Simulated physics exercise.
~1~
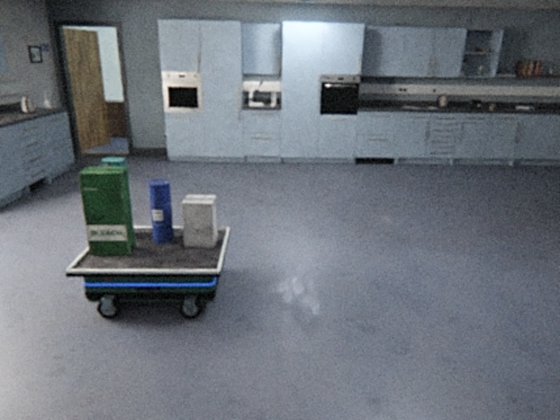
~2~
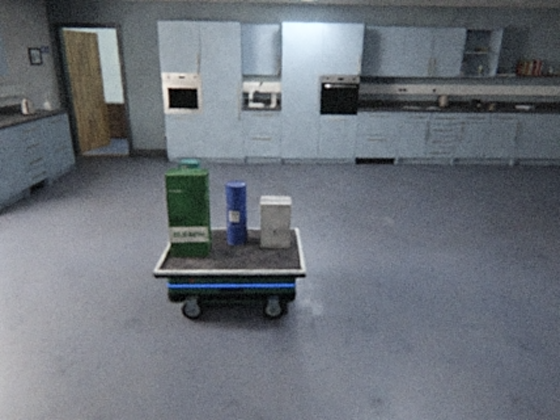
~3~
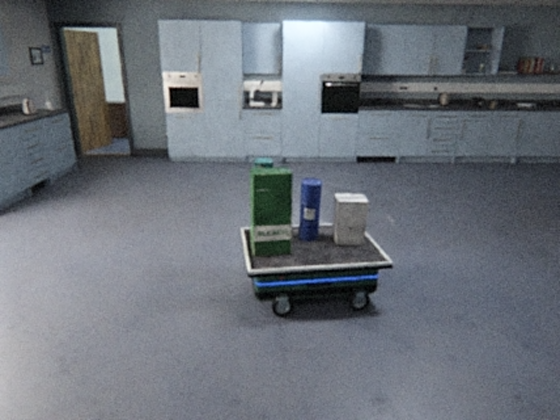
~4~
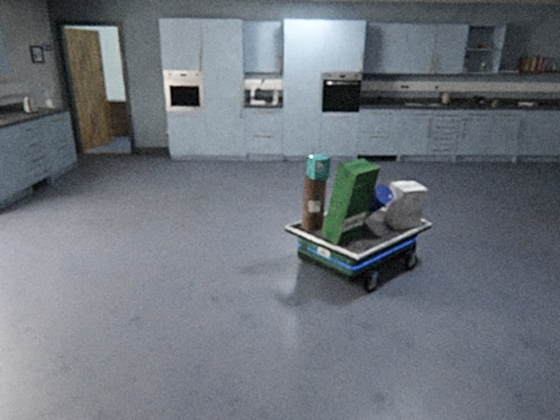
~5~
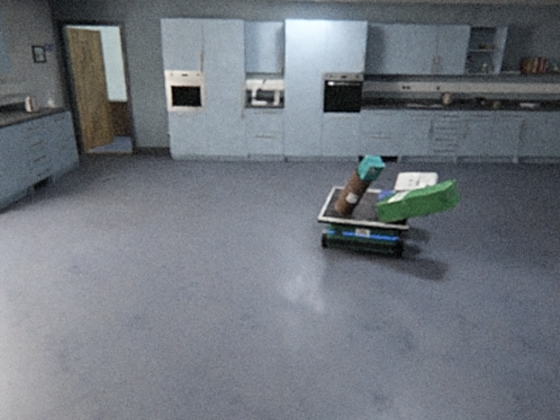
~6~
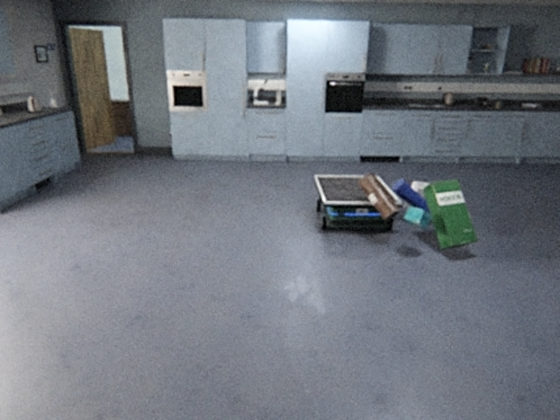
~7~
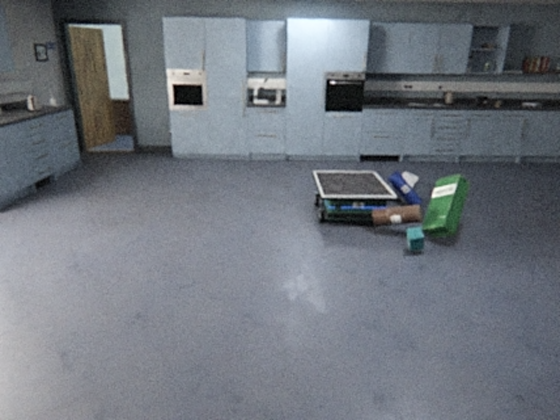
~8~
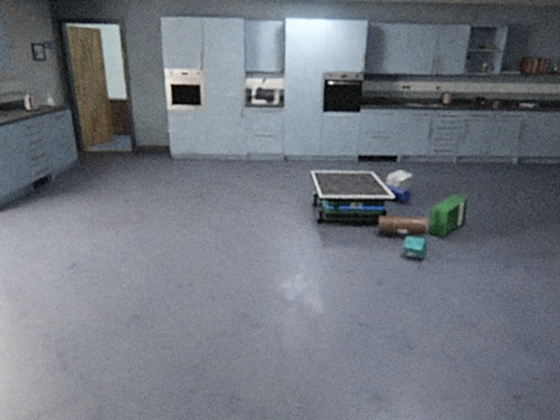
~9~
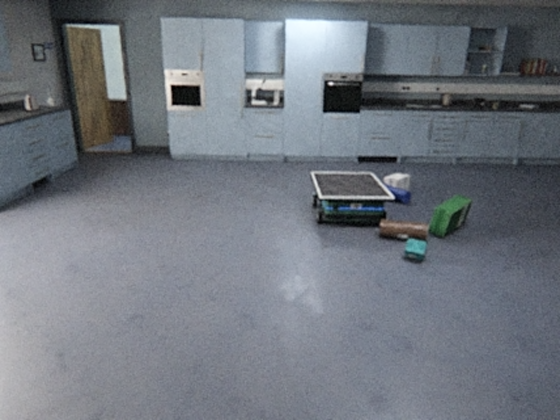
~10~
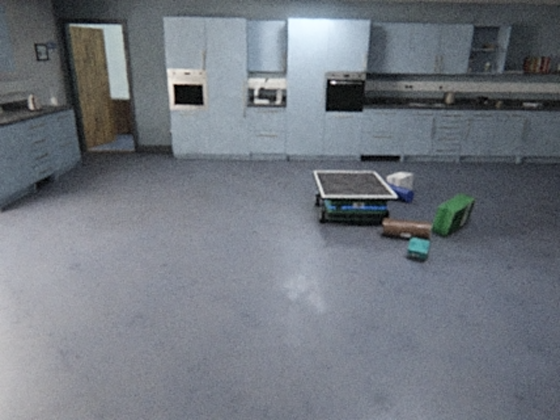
In a dim, grey-floored kitchen lined with pale blue cabinets and ovens, seen from a slightly swaying viewpoint across the room, a low wheeled cart stands at the left. It carries a tall green box at its left, a blue canister in the middle and a white box at its right, with a turquoise box peeking out behind the green one. The cart rolls right, then swings away toward the cabinets, revealing a brown canister beneath the turquoise box as the load tips rightward. Everything spills over the side and tumbles to the floor. The cart stops upright and empty, with the scattered load lying still to its right.
